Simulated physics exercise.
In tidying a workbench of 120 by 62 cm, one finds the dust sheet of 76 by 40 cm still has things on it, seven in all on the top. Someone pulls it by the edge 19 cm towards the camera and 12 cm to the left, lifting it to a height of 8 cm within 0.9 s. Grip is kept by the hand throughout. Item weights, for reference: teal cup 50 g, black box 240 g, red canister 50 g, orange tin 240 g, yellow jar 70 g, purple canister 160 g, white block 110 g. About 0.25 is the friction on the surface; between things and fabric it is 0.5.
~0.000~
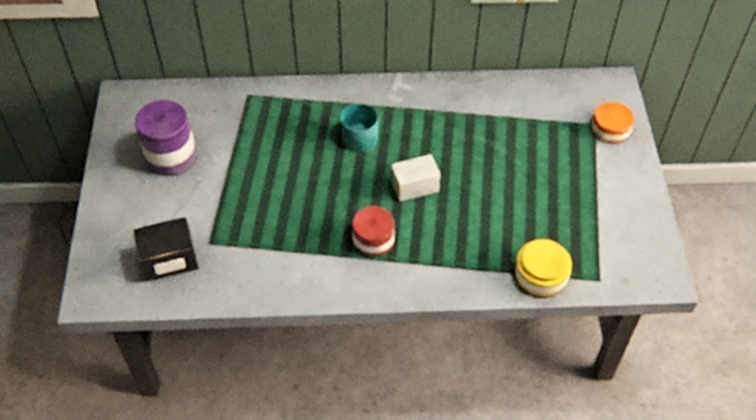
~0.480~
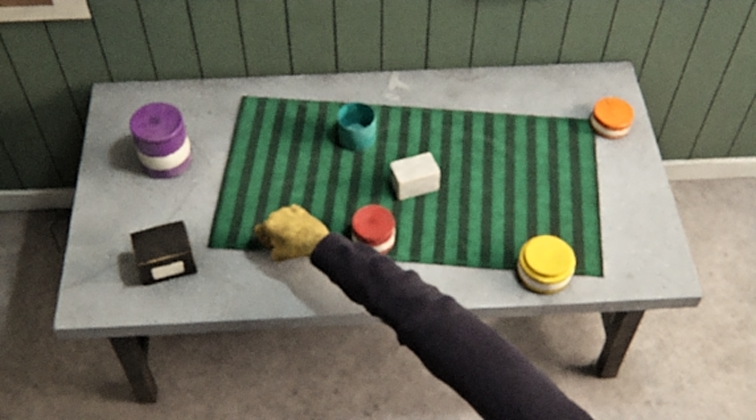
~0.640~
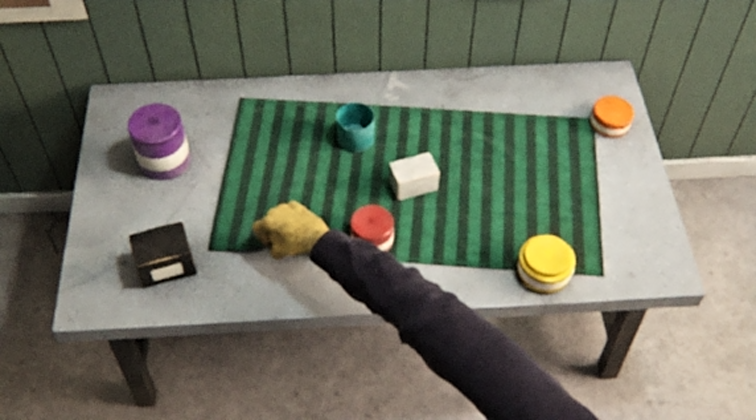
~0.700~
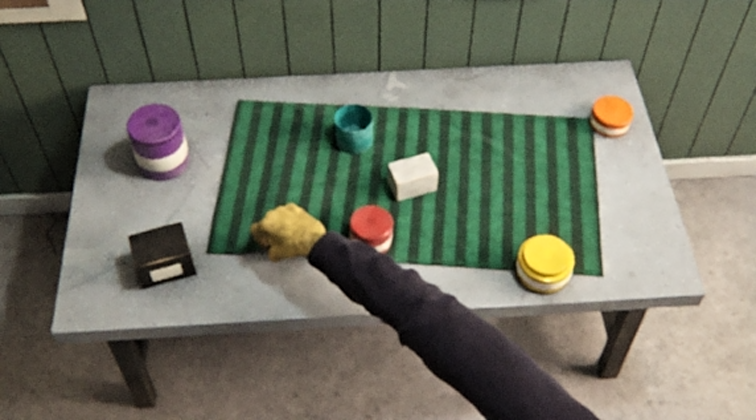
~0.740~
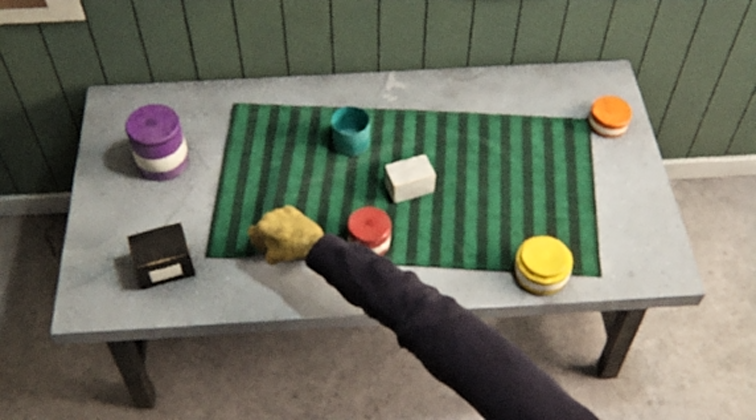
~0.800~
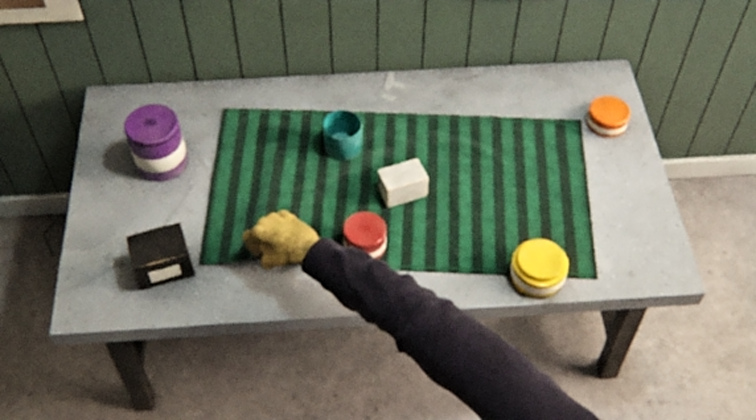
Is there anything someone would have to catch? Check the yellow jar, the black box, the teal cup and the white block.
Looks like the yellow jar is done for; looks like the black box is fine up there; looks like the teal cup is fine up there; looks like the white block is fine up there.
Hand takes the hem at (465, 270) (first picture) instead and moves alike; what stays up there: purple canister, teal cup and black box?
Log - purple canister: Still on top; teal cup: Still on top; black box: Still on top.
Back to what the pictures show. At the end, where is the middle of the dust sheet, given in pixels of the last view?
It sits near (314, 251) in pixels.
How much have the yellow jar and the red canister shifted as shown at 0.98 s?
Estimate: Yellow jar near 6 cm, red canister near 8 cm.
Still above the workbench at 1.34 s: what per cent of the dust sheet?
Roughly 95%.
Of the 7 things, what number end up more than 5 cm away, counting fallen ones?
5.
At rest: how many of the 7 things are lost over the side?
Tally: 2.
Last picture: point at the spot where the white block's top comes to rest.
In the last view, the top sits at about (316, 241).
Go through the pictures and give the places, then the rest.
Yellow jar (545, 258); black box (163, 238); teal cup (359, 117); white block (416, 169); dust sheet corners (209, 244) (248, 95) (600, 281), in the first frame.
Dust sheet corners (243, 96) (604, 277); grip (271, 247), in the second frame.
Dust sheet corners (240, 98) (604, 276); grip (270, 244), in the third frame.
Dust sheet corners (238, 100) (603, 276); grip (267, 246), in the fourth frame.
Teal cup (351, 120); white block (410, 170); red canister (369, 224); dust sheet corners (234, 103) (601, 277); grip (265, 249), in the fifth frame.
Yellow jar (541, 258); black box (157, 245); teal cup (342, 124); white block (403, 174); dust sheet corners (224, 109) (581, 120) (597, 279); grip (260, 254), in the sixth frame.
By 1.0 s, 100 % of the dust sheet is still over the top; teal cup 10 cm off its start, white block 8 cm off its start, yellow jar 5 cm off its start.
By 1.2 s, 100 % of the dust sheet is still over the top; teal cup 19 cm off its start, white block 16 cm off its start, yellow jar 10 cm off its start.
By 1.3 s, 95 % of the dust sheet is still over the top; teal cup 25 cm off its start at (260, 185), white block 21 cm off its start at (332, 228), yellow jar 14 cm off its start at (490, 295).
By 1.5 s, 85 % of the dust sheet is still over the top; teal cup 28 cm off its start, white block 24 cm off its start, yellow jar over the edge.
By 3.1 s, 85 % of the dust sheet is still over the top; teal cup 28 cm off its start at (249, 192), white block 26 cm off its start at (316, 241), yellow jar over the edge, black box 8 cm off its start at (116, 262).
